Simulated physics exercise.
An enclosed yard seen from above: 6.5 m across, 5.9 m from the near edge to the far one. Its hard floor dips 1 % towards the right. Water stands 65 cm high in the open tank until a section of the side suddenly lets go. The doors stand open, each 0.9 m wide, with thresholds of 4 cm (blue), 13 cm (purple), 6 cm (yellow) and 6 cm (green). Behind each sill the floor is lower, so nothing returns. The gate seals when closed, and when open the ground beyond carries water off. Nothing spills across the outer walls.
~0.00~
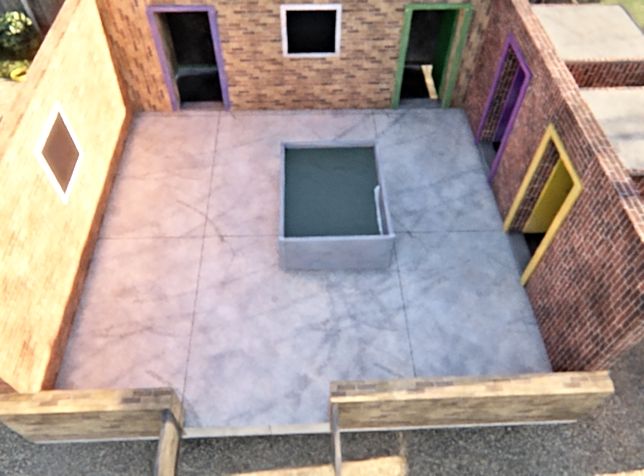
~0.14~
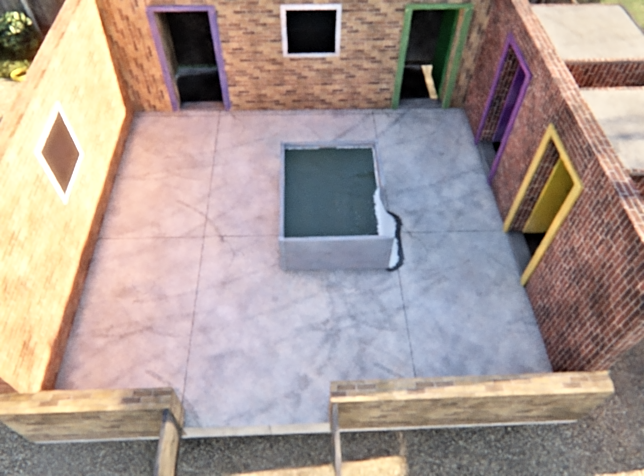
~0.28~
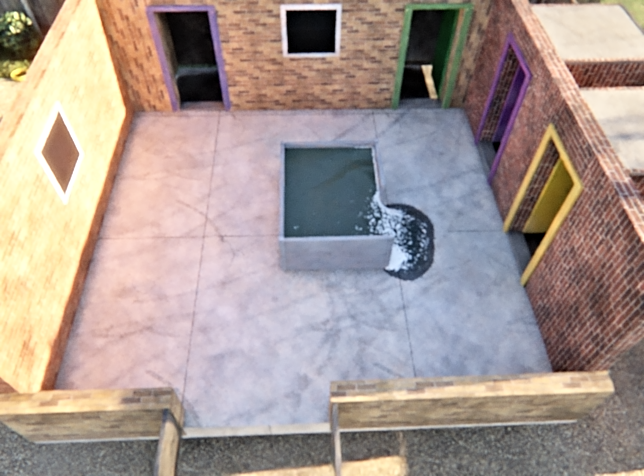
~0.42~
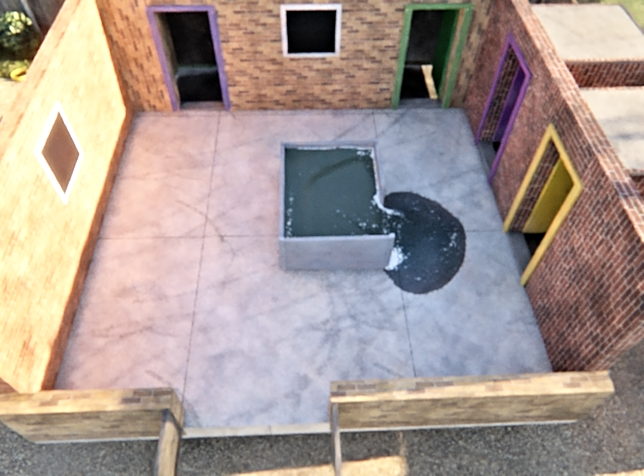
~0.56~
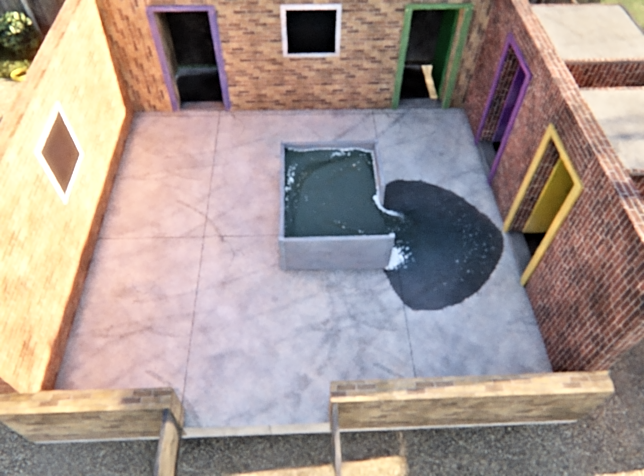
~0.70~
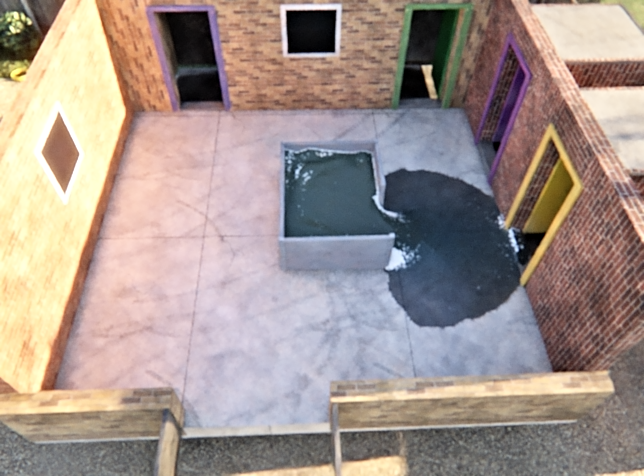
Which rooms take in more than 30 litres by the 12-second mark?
Within that time: At the blue door it does not reach the limit; at the purple door it stays under the limit; at the yellow door it goes over the limit; at the green door it goes over the limit.
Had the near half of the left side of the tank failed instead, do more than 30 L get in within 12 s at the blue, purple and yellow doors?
Then: Blue above, purple below, yellow under.
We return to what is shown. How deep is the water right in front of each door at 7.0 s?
In cm: Blue 2, purple 5, yellow 9, green 8.
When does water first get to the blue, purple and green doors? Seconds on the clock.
Blue 5.5 s, purple 1.1 s, green 2.2 s.
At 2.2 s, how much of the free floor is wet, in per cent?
Some 25 per cent of it.
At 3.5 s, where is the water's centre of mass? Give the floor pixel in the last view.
Around (405, 236).
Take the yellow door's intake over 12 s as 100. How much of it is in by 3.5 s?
About 75 per cent.
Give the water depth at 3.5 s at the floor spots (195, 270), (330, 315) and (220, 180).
About 0, 2 and 0 cm.
After 1.4 s water covers 20 % of the floor and is deepest (32 cm) near (503, 223); blue door not reached, purple door 11 cm at the sill, 0 L in, yellow door 8 cm at the sill, 91 L in, green door not reached.
After 2.2 s water covers 25 % of the floor and is deepest (34 cm) near (556, 382); blue door not reached, purple door 11 cm at the sill, 0 L in, yellow door 12 cm at the sill, 223 L in, green door not reached.
After 3.5 s water covers 40 % of the floor and is deepest (20 cm) near (512, 250); blue door not reached, purple door 9 cm at the sill, 0 L in, yellow door 18 cm at the sill, 344 L in, green door 12 cm at the sill, 24 L in.
After 7.0 s water covers 80 % of the floor and is deepest (12 cm) near (556, 382); blue door 2 cm at the sill, 0 L in, purple door 5 cm at the sill, 0 L in, yellow door 9 cm at the sill, 454 L in, green door 8 cm at the sill, 56 L in.
After 12.0 s water covers 95 % of the floor and is deepest (7 cm) near (469, 124); blue door 2 cm at the sill, 0 L in, purple door 4 cm at the sill, 0 L in, yellow door 6 cm at the sill, 474 L in, green door 5 cm at the sill, 60 L in.
